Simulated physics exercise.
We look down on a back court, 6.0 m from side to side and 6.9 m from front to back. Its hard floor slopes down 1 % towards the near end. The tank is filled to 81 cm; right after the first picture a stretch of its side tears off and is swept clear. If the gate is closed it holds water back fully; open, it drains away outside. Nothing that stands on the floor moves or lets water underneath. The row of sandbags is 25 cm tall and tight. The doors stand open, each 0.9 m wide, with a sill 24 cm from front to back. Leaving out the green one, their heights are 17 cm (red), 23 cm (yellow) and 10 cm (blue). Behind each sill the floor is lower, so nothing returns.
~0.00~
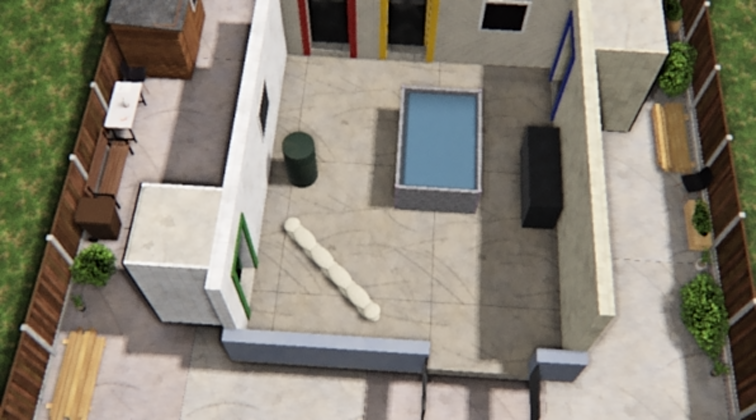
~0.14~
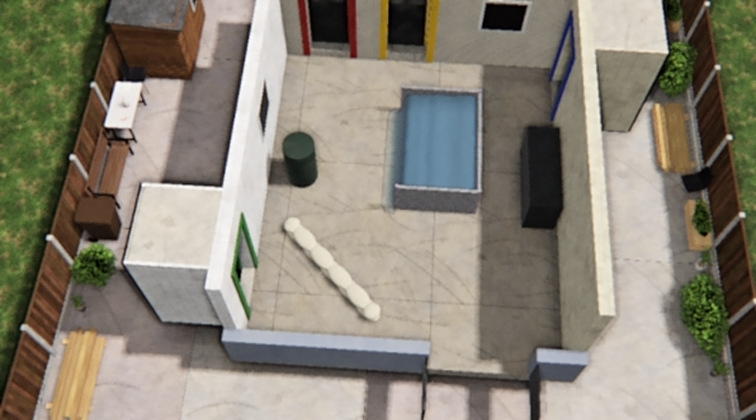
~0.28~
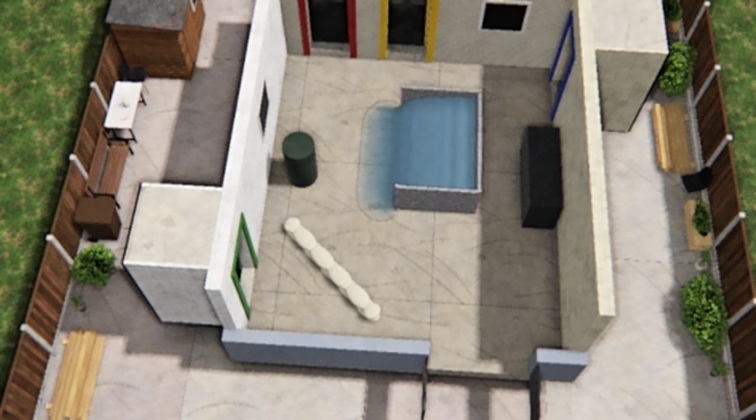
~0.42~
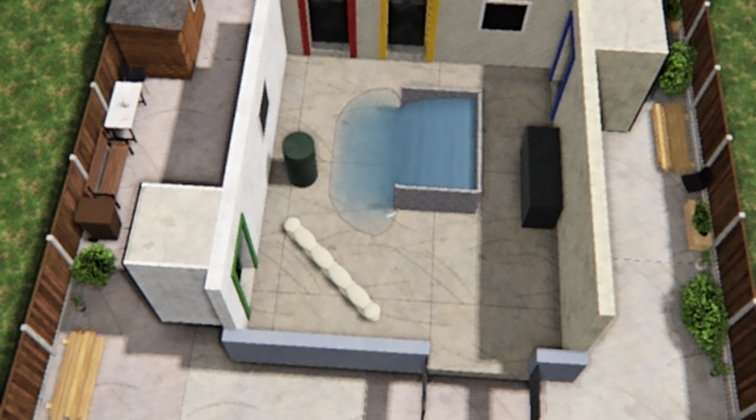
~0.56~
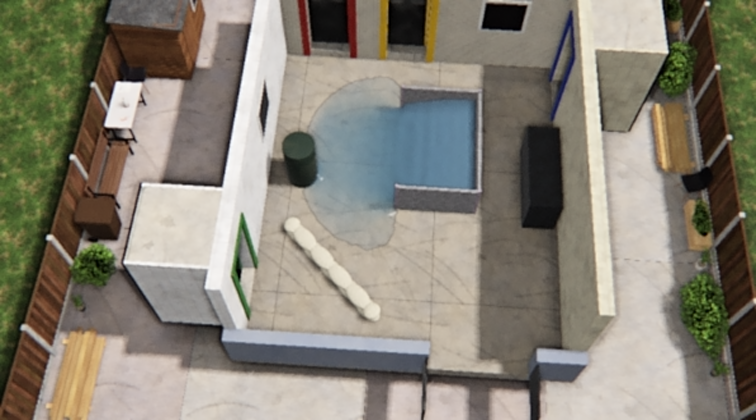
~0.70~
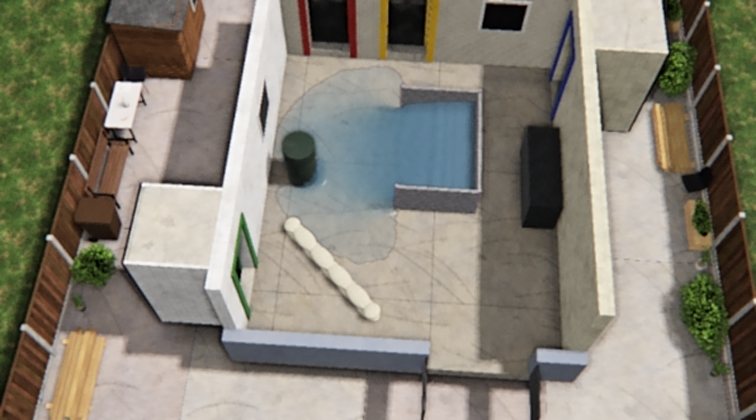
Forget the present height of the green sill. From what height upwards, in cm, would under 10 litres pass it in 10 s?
About 6.5 cm.
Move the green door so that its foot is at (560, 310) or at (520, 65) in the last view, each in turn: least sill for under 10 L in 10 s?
About 9.5 and 9.5 cm.
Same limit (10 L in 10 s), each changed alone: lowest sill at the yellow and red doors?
About 5.0 cm at yellow and 29 cm at red.
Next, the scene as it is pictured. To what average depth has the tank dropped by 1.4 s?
About 29 cm.
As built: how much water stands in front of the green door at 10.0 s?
About 6.5 cm.
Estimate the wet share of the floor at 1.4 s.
About 35 per cent.
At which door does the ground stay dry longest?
Last comes the blue one.
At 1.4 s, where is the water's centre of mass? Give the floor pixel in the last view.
Around (364, 155).
After 1.4 s water covers 35 % of the floor, deepest (53 cm) near (284, 135); it has not reached the green door.
After 3.0 s water covers 55 % of the floor, deepest (32 cm) near (287, 61); 8 cm at the green door, 0 litres in over its 7 cm sill.
After 10.0 s water covers 95 % of the floor, deepest (12 cm) near (485, 154); 6 cm at the green door, 6 litres in over its 7 cm sill.
At the green door as built, the water arrived by 1.5 s and peaked near 8 cm at 8.6 s.
With a sill of 5.5 cm, 15 litres would have come in within the 10 s; with 7 cm, 6 litres. So under 10 litres takes about 6.5 cm.
